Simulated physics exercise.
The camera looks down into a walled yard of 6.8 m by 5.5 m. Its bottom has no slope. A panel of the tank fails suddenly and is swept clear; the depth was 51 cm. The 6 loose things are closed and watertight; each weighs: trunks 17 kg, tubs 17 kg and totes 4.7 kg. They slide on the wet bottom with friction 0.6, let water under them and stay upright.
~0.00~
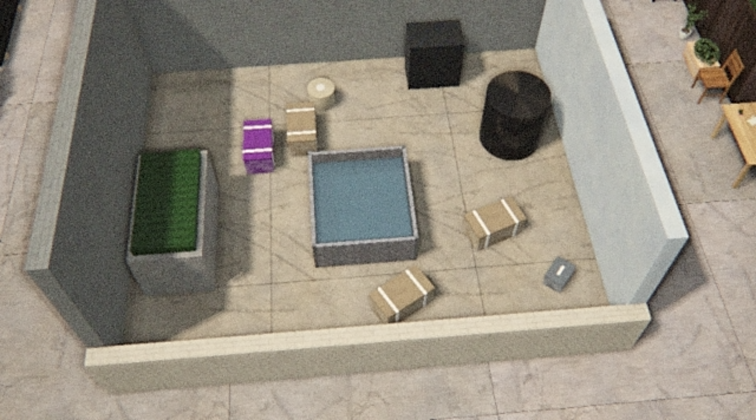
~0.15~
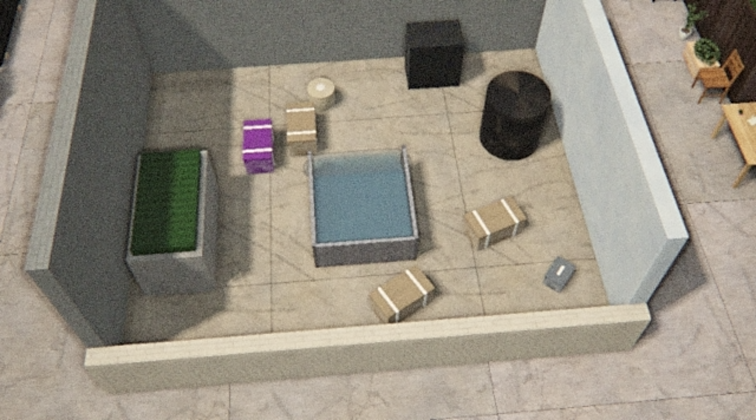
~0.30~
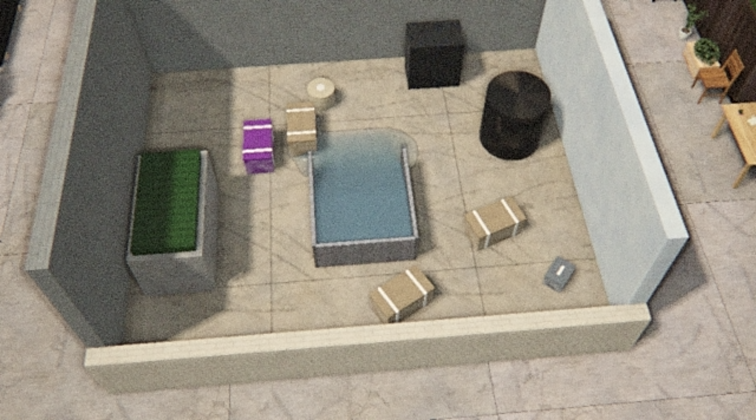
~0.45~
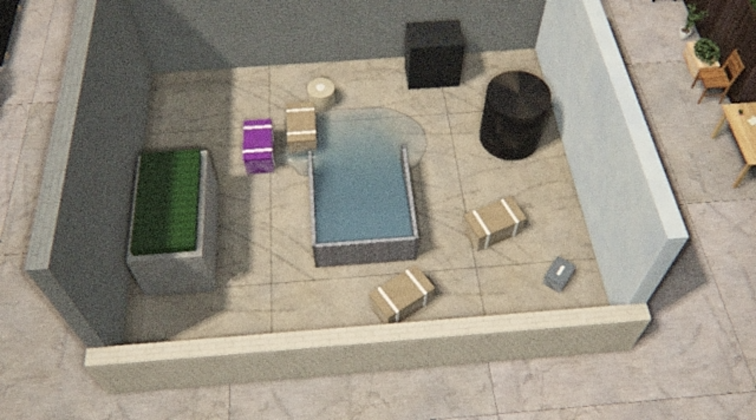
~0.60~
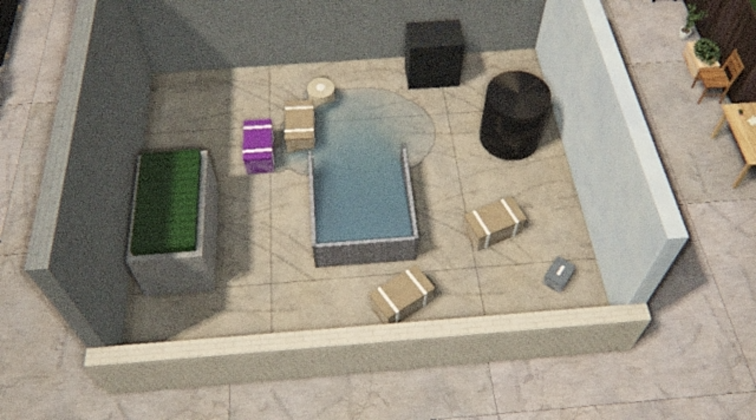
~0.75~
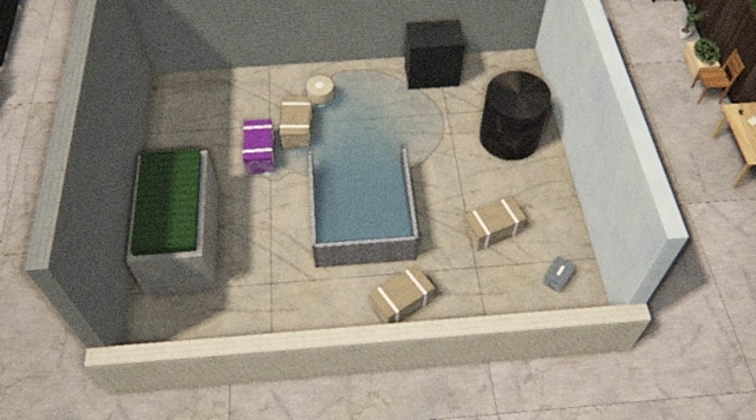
Water spreads from the tank's open far side across the floor, then nudges a tan box.
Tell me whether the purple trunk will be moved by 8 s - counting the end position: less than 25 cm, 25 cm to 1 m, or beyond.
The purple trunk moves a short way.
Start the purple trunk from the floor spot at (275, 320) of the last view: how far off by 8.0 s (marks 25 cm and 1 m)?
It holds its place.
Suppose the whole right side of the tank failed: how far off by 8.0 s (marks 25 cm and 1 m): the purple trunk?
Then the purple trunk holds its place.
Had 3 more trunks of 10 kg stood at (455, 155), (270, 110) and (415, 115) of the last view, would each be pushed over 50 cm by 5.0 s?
In that order: Less, more, over.
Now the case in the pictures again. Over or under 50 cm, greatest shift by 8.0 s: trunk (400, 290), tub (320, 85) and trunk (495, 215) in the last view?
In turn: Short of it, over, less.
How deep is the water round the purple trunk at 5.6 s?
About 5 cm.
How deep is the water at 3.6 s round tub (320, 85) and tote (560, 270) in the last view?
About 10 and 0 cm.
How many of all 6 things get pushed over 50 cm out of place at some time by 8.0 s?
I count 2.
After 1.6 s the purple trunk is near (253, 139), 0.1 m from its start, aground; 0 afloat.
After 3.6 s the purple trunk is near (253, 139), 0.1 m from its start, aground; 0 afloat.
After 5.6 s the purple trunk is near (253, 139), 0.1 m from its start, aground; 1 afloat.
After 8.0 s the purple trunk is near (284, 132), 0.4 m from its start, afloat; 1 afloat.
